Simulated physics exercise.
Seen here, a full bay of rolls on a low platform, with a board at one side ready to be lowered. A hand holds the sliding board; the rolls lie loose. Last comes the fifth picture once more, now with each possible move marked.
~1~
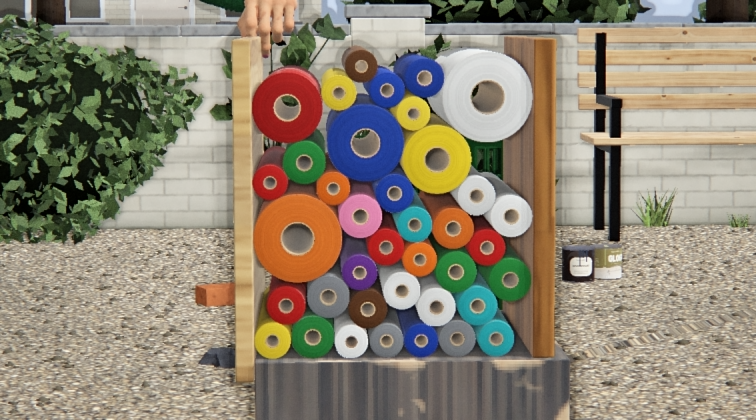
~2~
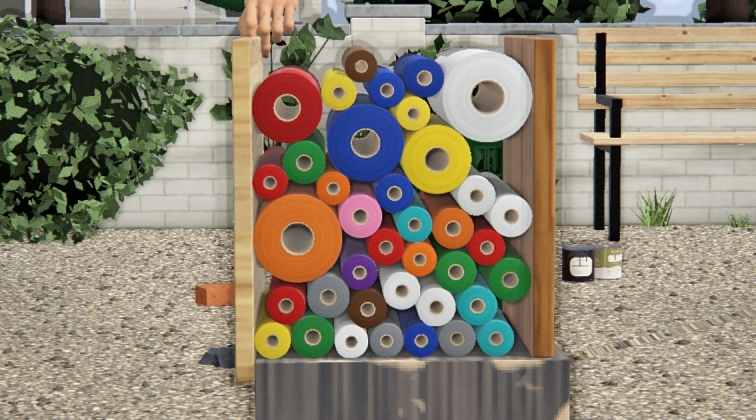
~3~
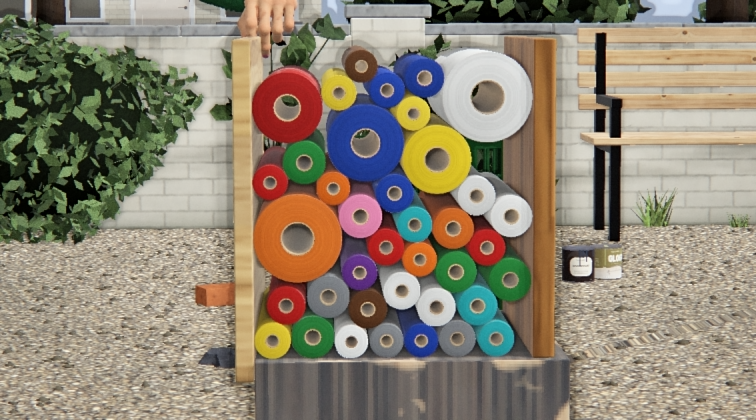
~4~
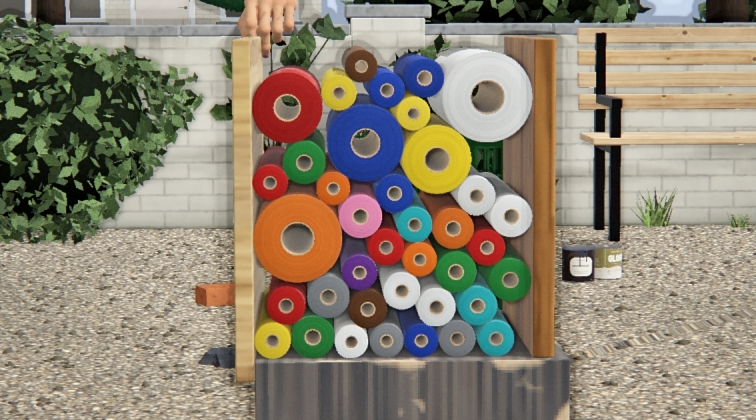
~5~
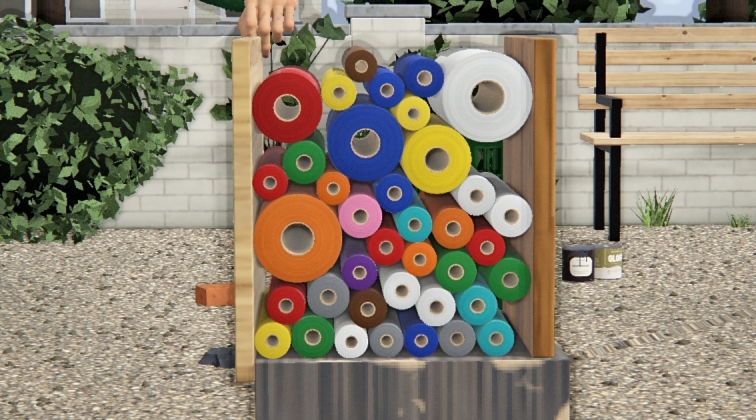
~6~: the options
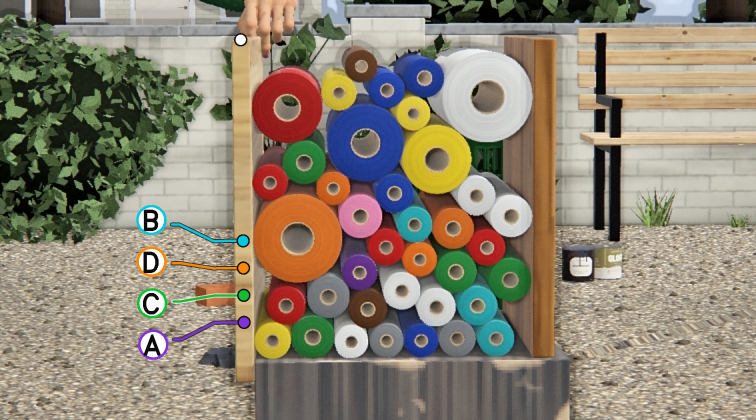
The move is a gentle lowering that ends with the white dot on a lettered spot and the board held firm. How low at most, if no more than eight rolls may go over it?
The lowest mark that will do is D.
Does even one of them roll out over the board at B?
Yes.
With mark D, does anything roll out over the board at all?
At D: Yes.
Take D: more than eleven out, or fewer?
It loses fewer than eleven.
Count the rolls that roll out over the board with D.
The count is five.
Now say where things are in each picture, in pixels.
In the first frame, a white roll (436, 307); a green roll (510, 280).
In the second frame, a green roll (510, 280); a turquoise roll (415, 225).
In the third frame, a blue roll (395, 193); a white roll (487, 97).
In the fourth frame, a yellow roll (339, 93); side board (251, 194).
In the fifth frame, a yellow roll (272, 341); a white roll (436, 307).
On the marked copy, A at (244, 322); B at (243, 241); C at (243, 295); D at (243, 268); the white dot at (240, 40).
With D. Early on, top of the board (252, 137).
Further on, top of the board (253, 241).
At the end, top of the board (253, 267), about five out over the board.
As for the rest, A more than eight out over the board; B about five out over the board; C more than eight out over the board.
